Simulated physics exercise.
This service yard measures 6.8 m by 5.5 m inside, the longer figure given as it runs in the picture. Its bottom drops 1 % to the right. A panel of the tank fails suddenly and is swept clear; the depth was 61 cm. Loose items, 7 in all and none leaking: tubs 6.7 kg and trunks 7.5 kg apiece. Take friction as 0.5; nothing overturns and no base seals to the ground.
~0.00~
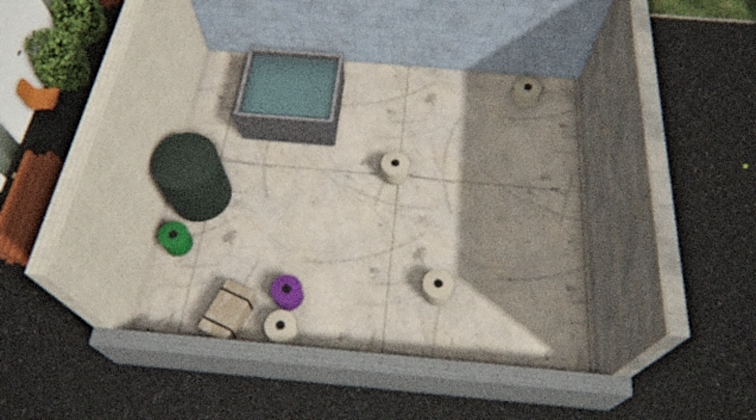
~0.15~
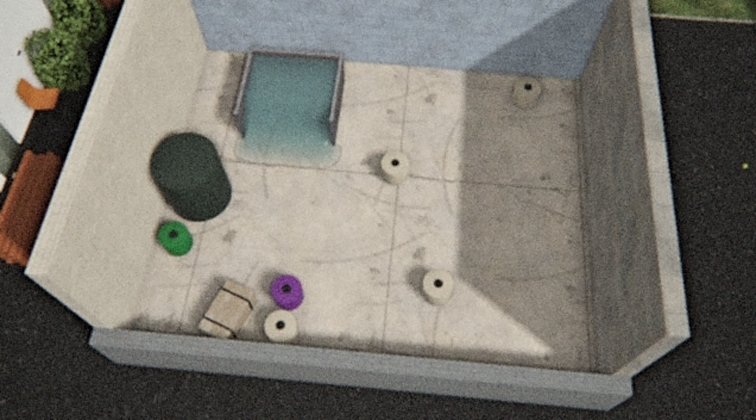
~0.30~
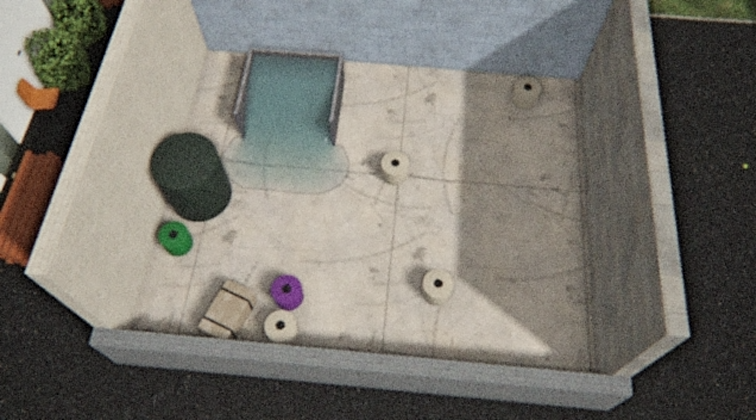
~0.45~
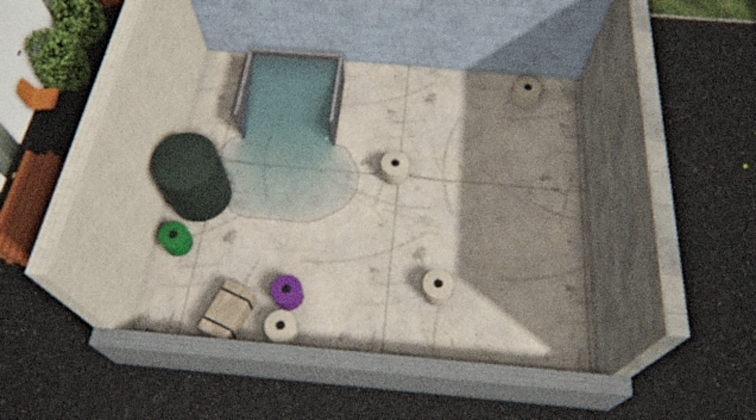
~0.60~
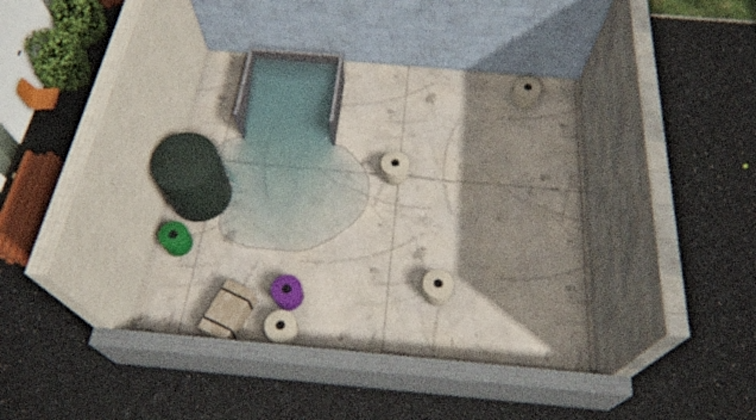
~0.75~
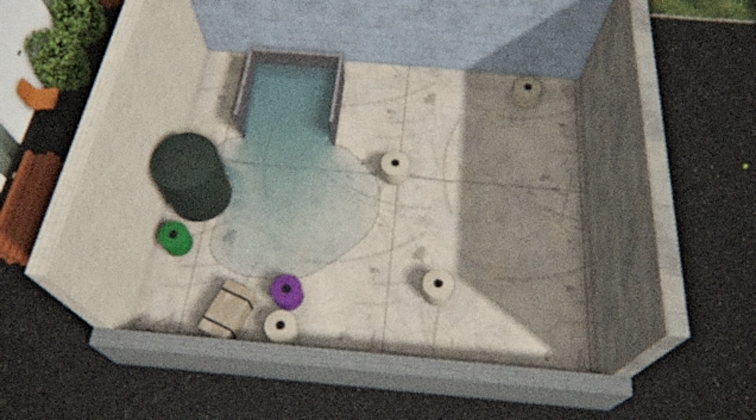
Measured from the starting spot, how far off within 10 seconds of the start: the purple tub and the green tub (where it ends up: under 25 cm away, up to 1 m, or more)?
The purple tub ends far away; the green tub gets carried off.
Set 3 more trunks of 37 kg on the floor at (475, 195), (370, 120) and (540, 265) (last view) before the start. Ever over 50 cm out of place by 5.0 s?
In that order: Short of it, under, less.
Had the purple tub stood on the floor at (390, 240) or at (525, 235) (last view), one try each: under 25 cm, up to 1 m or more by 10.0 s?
In that order: It ends far away; it travels far.
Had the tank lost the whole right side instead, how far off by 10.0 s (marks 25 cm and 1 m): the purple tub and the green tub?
In that case the purple tub slides a little, the green tub stays put.
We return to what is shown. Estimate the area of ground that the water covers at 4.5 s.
About 25 m2.
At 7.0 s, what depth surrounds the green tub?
Roughly 4 cm.
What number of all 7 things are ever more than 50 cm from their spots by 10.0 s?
I count 6.
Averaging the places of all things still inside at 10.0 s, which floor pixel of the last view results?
Near (473, 169).
After 2.0 s the purple tub is near (343, 332), 1.1 m from its start, afloat; the green tub is near (173, 235), 0.0 m from its start, aground; 3 afloat.
After 4.5 s the purple tub is near (587, 318), 4.3 m from its start, afloat; the green tub is near (246, 247), 1.1 m from its start, afloat; 5 afloat.
After 7.0 s the purple tub is near (577, 245), 4.4 m from its start, afloat; the green tub is near (336, 265), 2.5 m from its start, aground; 3 afloat.
After 10.0 s the purple tub is near (570, 105), 5.6 m from its start, afloat; the green tub is near (354, 266), 2.8 m from its start, aground; 5 afloat.
